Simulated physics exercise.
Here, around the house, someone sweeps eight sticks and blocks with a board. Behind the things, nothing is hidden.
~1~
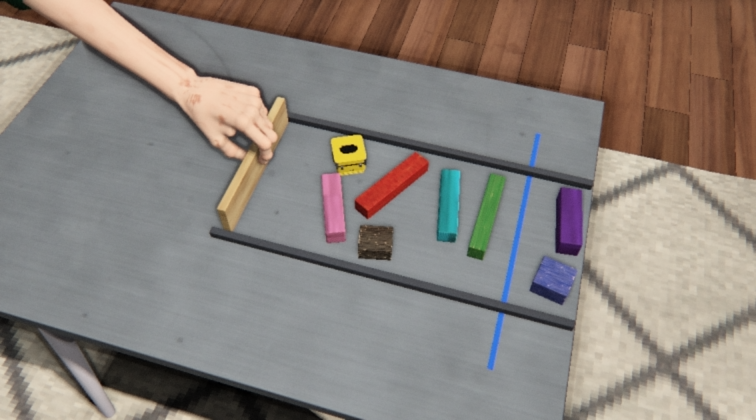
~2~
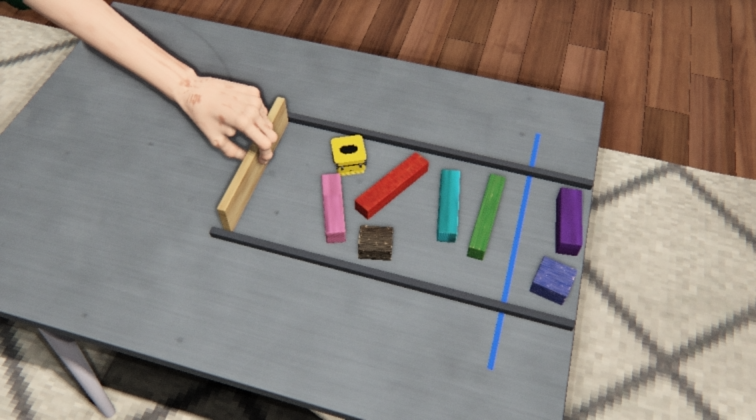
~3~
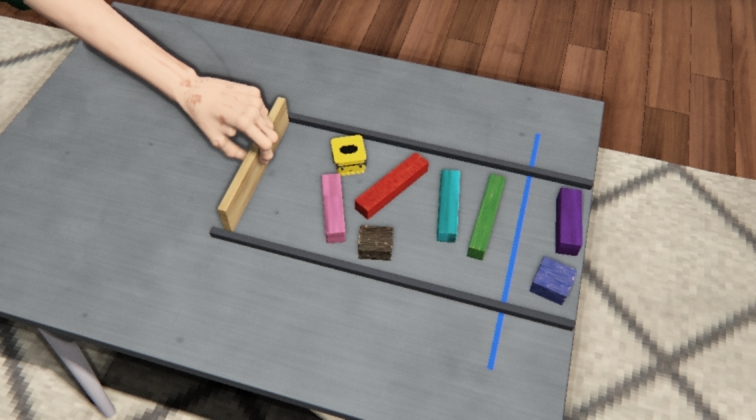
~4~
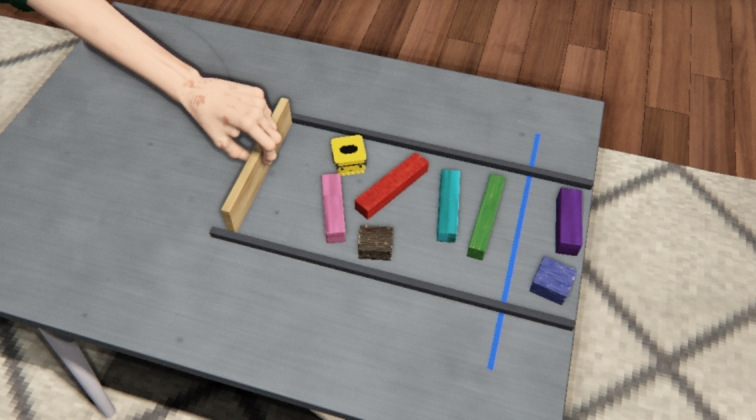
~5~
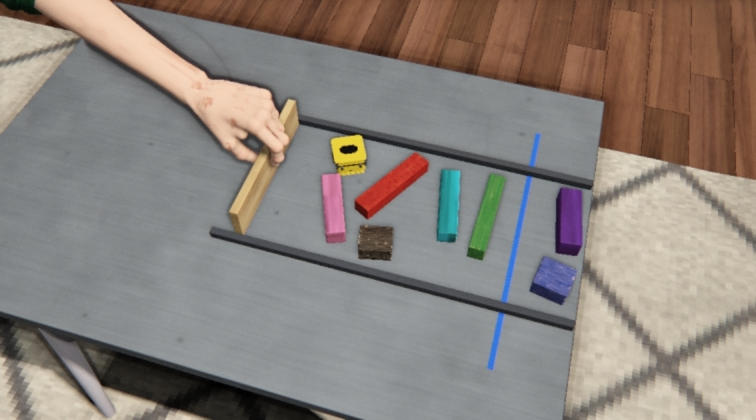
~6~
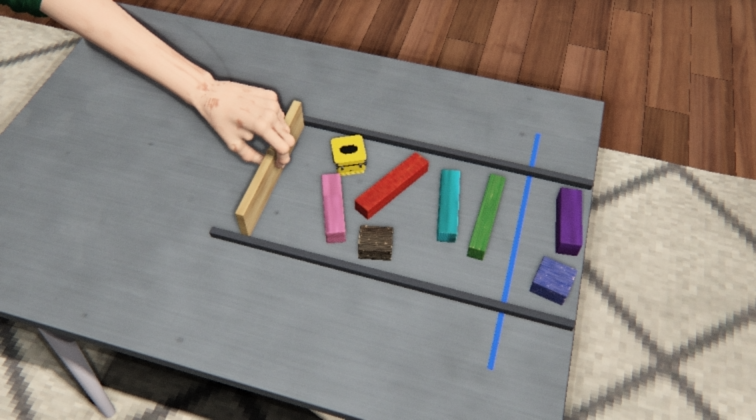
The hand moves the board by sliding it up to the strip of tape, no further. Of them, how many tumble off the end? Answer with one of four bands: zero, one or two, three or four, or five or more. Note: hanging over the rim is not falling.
Three or four.
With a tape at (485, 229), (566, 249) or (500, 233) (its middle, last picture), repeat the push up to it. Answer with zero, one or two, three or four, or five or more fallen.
Trial 1 - either one or two; trial 2 - five or more; trial 3 - just one or two.
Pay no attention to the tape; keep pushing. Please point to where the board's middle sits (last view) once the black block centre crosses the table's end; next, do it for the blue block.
The middle would be close to (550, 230) and then close to (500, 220).
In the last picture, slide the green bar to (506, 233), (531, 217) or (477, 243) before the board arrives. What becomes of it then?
Going through them in order, it comes off, then comes off, then comes off.
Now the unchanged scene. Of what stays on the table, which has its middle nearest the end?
Turquoise stick.
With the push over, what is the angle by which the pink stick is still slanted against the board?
Somewhere near 0 degrees, I'd say.
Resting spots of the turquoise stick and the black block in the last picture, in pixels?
(580, 249), and the other (546, 289).
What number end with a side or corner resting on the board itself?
It adds up to 2.
Soon after, none off yet; purple stick at rest near (569, 221); blue block at rest near (553, 281); green bar at rest near (487, 216).
At rest, the number that fall off is three or four; fallen, green bar, blue block and purple stick.
